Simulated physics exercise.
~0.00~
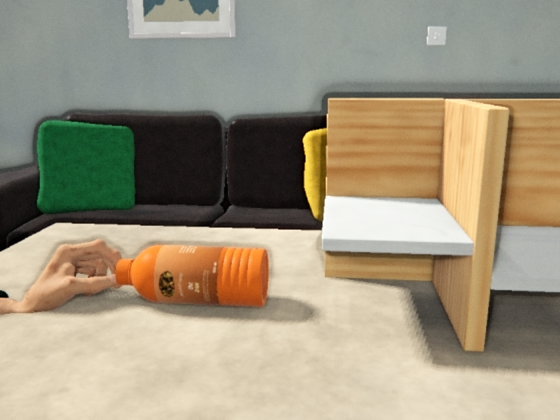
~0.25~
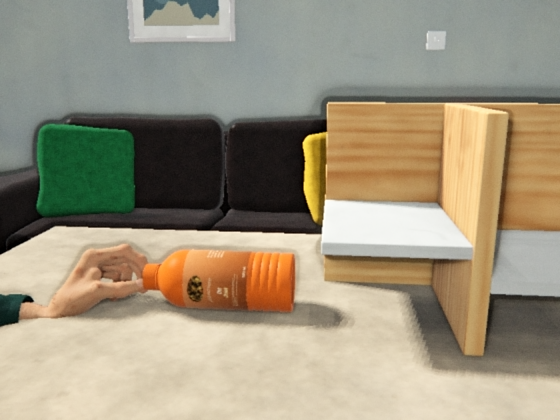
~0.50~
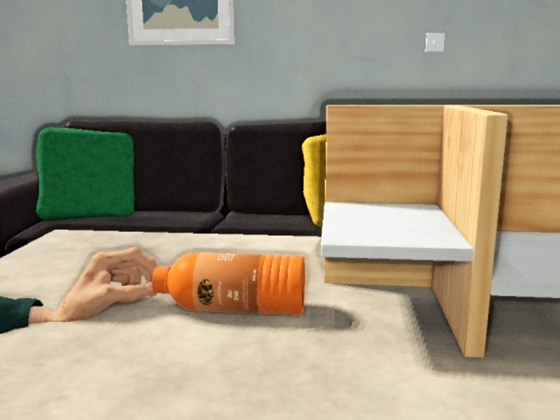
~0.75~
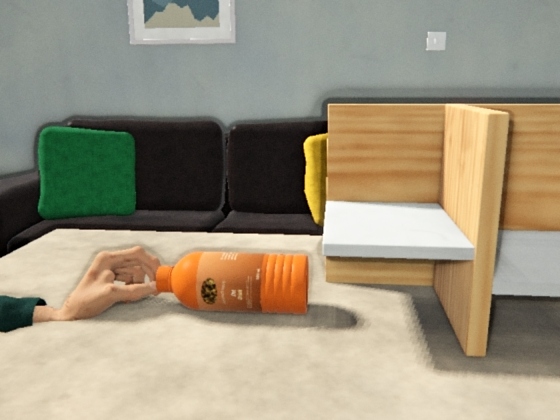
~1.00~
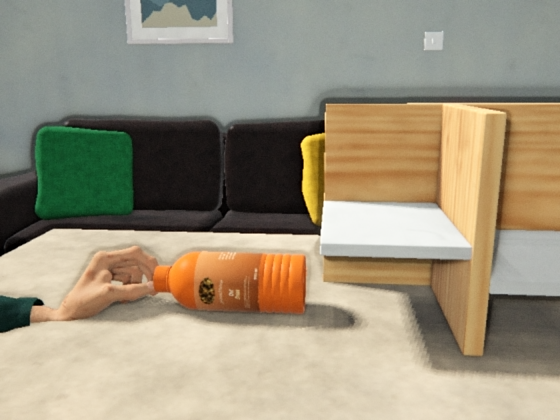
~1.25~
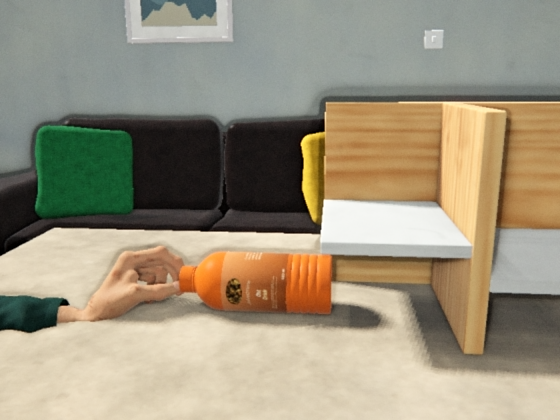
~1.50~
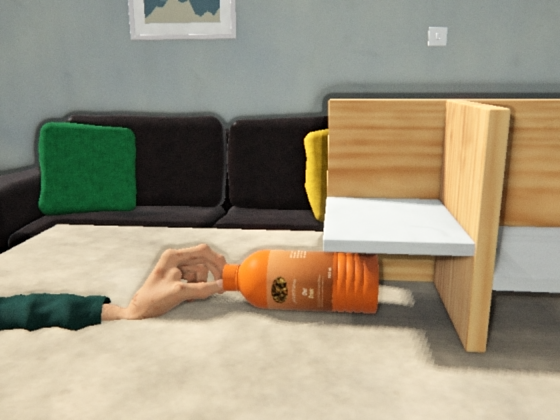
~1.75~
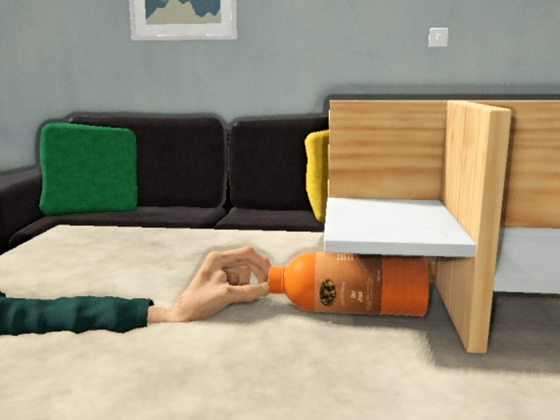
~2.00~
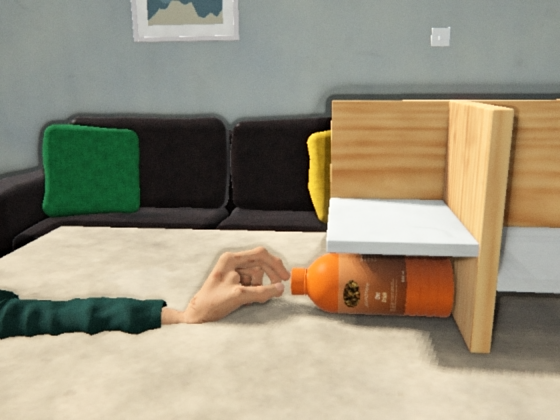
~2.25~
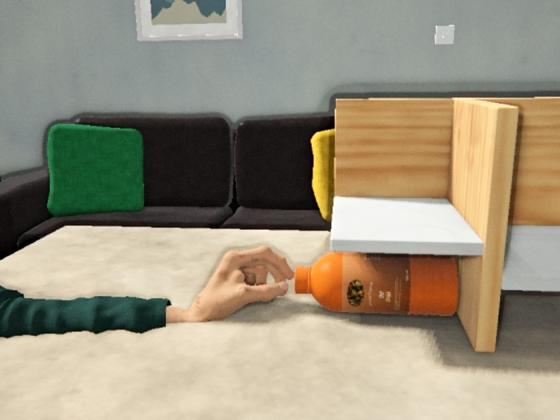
An orange bottle lies on its side on a pale, cream-coloured surface in a living room, seen from the front by a slightly swaying camera. A hand in a dark green sleeve holds its neck from the left, while a low white shelf with wooden panels stands at right, before a dark sofa with green and yellow cushions. The hand slides the bottle a little to the right, then pauses. It pushes on, bringing the bottle to the opening and steadily beneath the shelf. The bottle ends at rest under the shelf, clear of it, near the upright panel, with the hand still at its neck.
